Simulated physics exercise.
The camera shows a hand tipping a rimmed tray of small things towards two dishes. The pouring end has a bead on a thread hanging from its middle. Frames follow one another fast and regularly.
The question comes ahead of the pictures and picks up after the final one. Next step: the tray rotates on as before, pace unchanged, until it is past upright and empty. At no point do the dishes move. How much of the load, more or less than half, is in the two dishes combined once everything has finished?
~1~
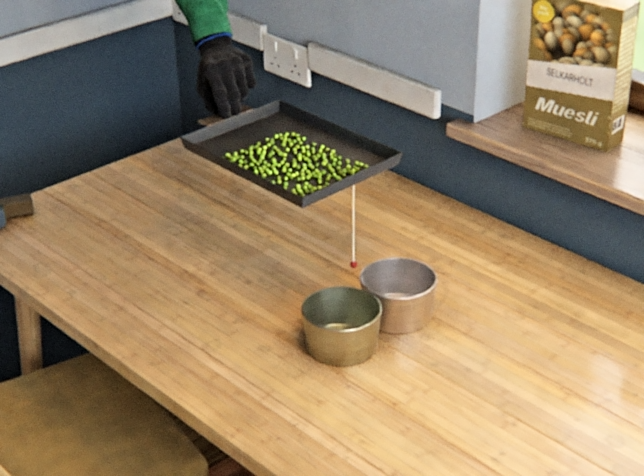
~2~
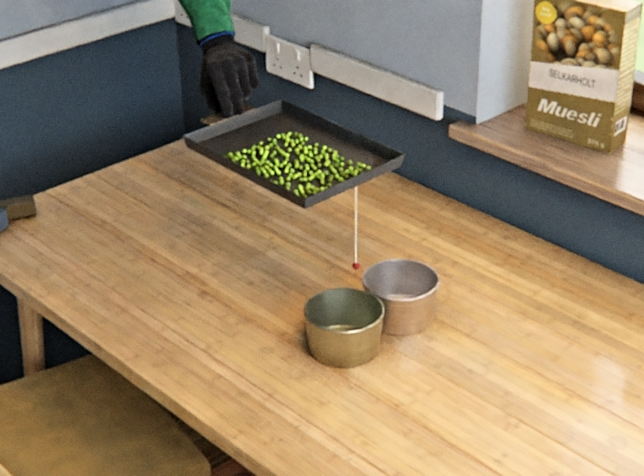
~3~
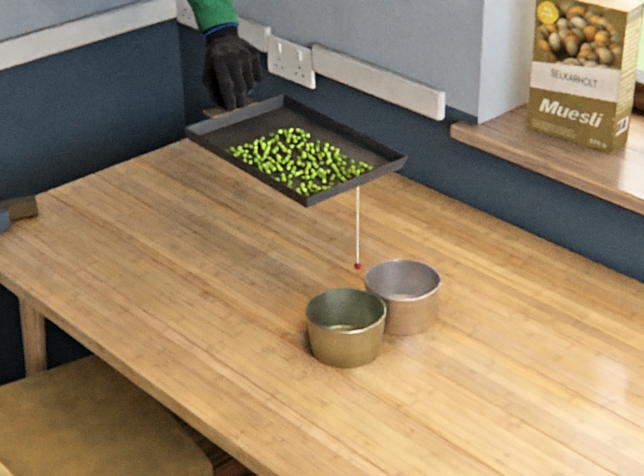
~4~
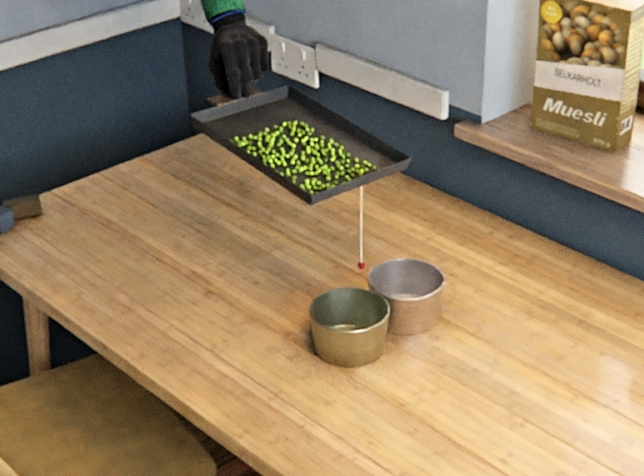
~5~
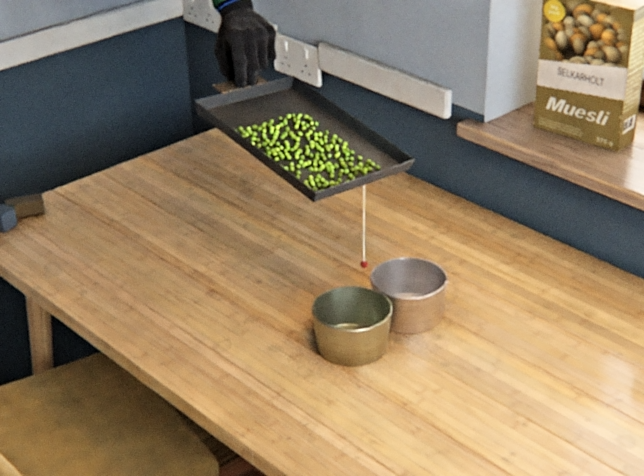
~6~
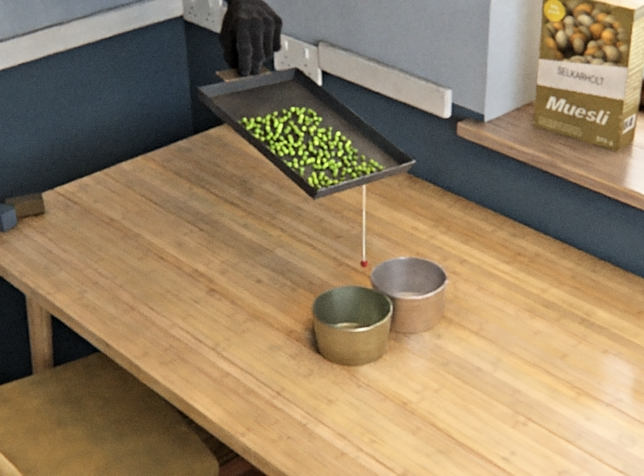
Less than half.
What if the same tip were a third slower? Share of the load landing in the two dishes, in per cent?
That works out at some 30 per cent.
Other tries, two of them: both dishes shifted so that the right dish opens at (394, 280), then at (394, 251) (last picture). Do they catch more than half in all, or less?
Taking the tries in order: A minor share, followed by a major share.
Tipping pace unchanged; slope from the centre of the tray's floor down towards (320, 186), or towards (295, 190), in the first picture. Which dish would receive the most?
Result of try 1 is the left side, of try 2 the left side.
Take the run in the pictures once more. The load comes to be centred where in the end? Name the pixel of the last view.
The centre ends up roughly at (427, 292).
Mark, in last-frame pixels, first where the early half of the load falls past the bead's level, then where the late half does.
First half (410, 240); second half (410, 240).
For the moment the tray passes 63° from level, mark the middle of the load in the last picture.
In the last view the centre sits at roughly (385, 175).
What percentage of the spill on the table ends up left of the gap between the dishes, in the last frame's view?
Close to 20 per cent.
Soon, tray tipped steeply; nearly all on the tray; a stray few in the right dish; a stray few outside both; a small part in the air.
A while on, tray tipped past a quarter turn; about a quarter on the tray; a small part in the right dish; about a quarter outside both; about a third in the air.
Towards the end, tray tipped past a quarter turn; about a quarter in the right dish; most outside both.
Finally, tray tipped past a quarter turn; none in the left dish; about a quarter in the right dish; most outside both.
